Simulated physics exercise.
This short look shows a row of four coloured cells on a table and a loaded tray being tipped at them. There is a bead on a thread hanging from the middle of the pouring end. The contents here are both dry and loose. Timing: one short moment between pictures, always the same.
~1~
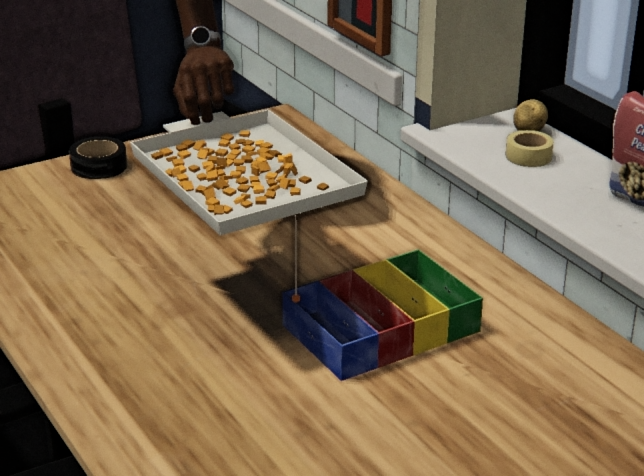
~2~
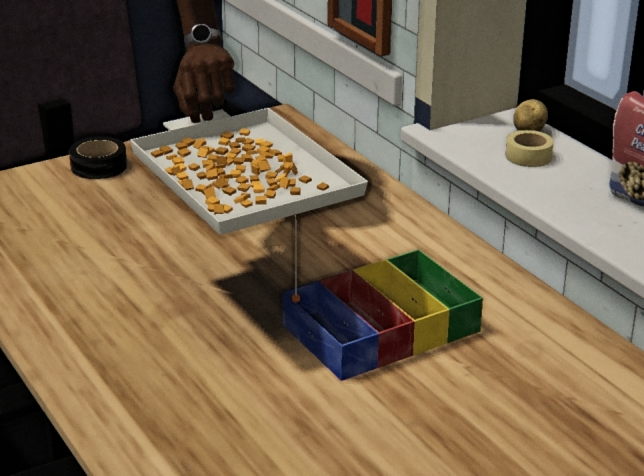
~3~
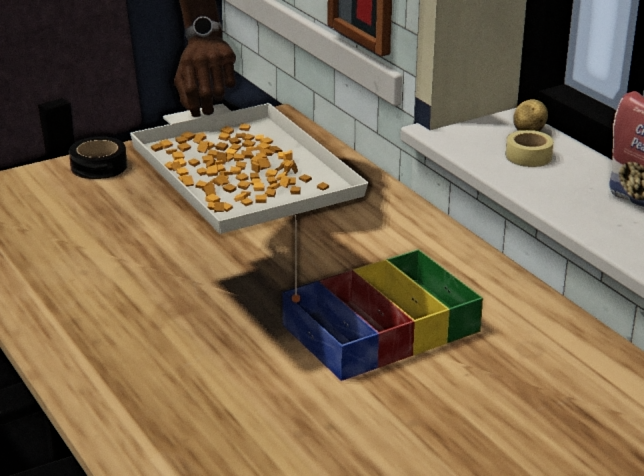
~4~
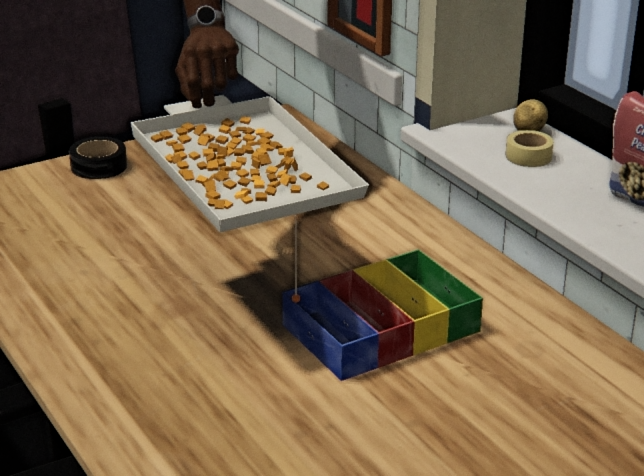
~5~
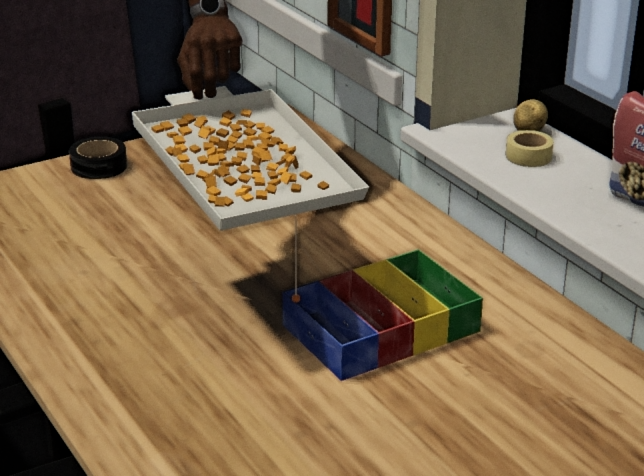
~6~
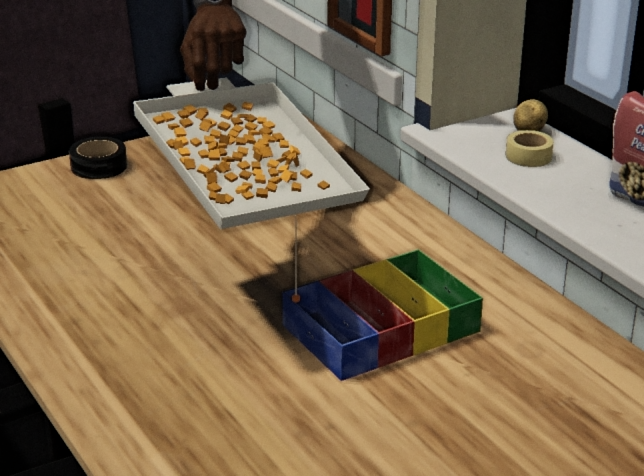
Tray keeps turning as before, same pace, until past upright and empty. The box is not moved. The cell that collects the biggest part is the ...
... Red one.
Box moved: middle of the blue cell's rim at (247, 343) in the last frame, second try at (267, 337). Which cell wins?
The first time it is that green cell, and the second time it is green.
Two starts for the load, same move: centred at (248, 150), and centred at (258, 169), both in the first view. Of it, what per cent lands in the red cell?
About 70 %, then about 60 %.
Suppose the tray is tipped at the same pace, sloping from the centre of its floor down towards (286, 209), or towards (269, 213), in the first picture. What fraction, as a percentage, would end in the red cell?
Roughly 20 per cent, and 0 per cent.
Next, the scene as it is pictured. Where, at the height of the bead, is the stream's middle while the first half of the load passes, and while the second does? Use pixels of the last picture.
Around (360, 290) and then (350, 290).
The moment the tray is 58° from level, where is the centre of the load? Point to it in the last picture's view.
Near the pixel (318, 179).
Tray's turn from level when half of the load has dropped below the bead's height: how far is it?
Angle: Close to 105°.
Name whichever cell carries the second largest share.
The answer is the blue one.
Soon, tray tipped steeply; nearly all on the tray; a stray few in the red cell; a stray few falling or outside the box.
A while on, tray tipped right over; most on the tray; a small part in the blue cell; a small part in the red cell; a stray few in the yellow cell.
Towards the end, tray tipped past a quarter turn; about two thirds in the red cell; about a quarter in the blue cell; a small part in the yellow cell; a small part falling or outside the box.
Finally, tray tipped past a quarter turn; about two thirds in the red cell; about a quarter in the blue cell; a small part in the yellow cell; none in the green cell; a small part outside the box.
